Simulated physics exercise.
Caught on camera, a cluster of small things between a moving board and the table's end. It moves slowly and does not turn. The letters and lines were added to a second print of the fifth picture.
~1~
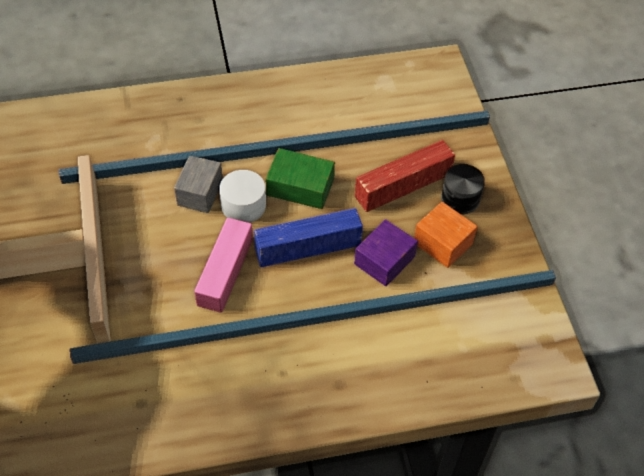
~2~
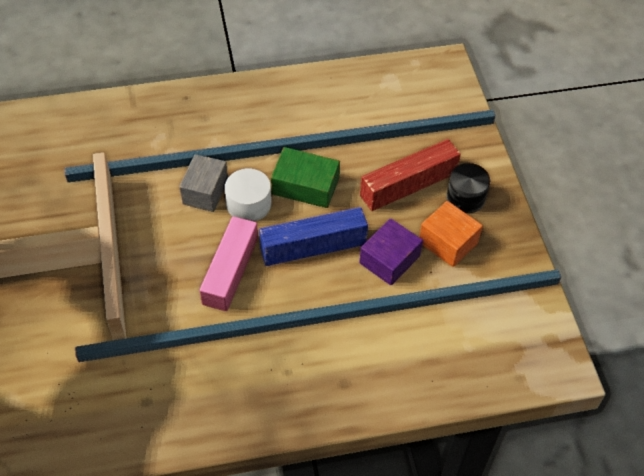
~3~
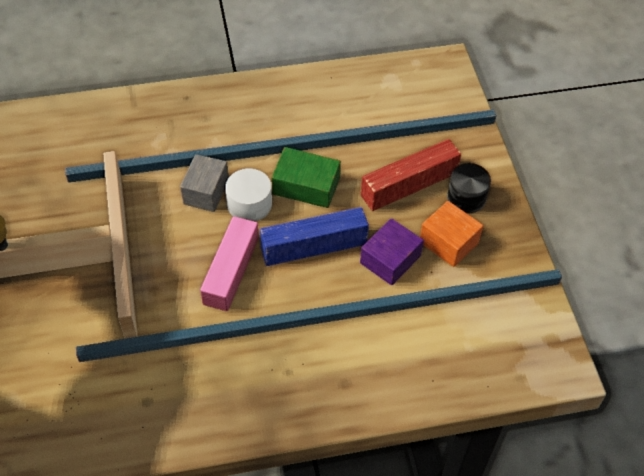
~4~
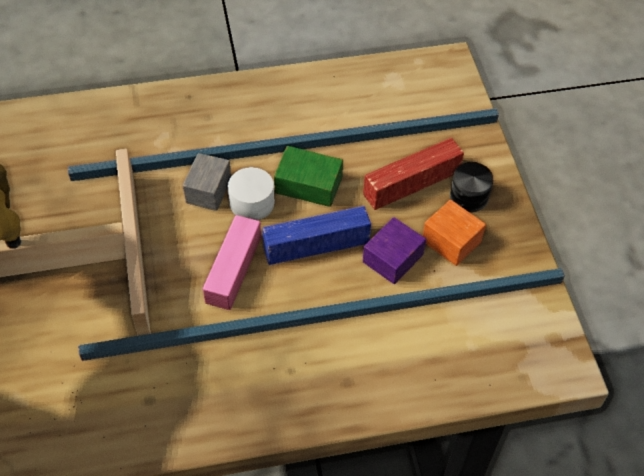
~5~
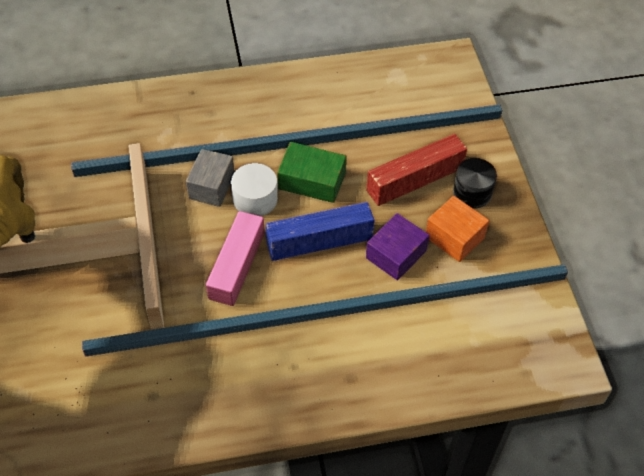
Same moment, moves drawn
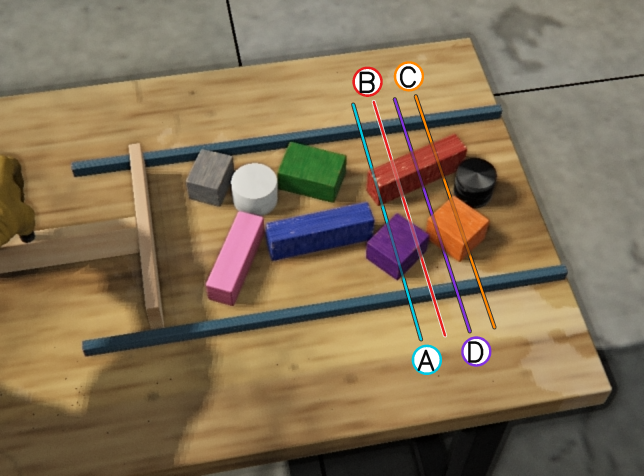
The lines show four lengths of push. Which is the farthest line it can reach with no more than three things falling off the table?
The farthest such stop is C.
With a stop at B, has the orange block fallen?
By then, no.
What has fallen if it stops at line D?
It is the black tin.
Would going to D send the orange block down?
No.
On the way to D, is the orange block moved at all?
Yes.
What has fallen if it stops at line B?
The black tin goes over.
On the copy, A at (384, 212); B at (406, 209); C at (452, 202); D at (429, 205).
On C. First, board (257, 204); grey block (270, 165); green block (325, 168).
Then, board (366, 188); black tin (503, 169); orange block (474, 226).
Finally, board (452, 176); black tin over the edge; orange block over the edge; two fallen.
By contrast, A is within the limit but short; B is within the limit but short; D is within the limit but short.
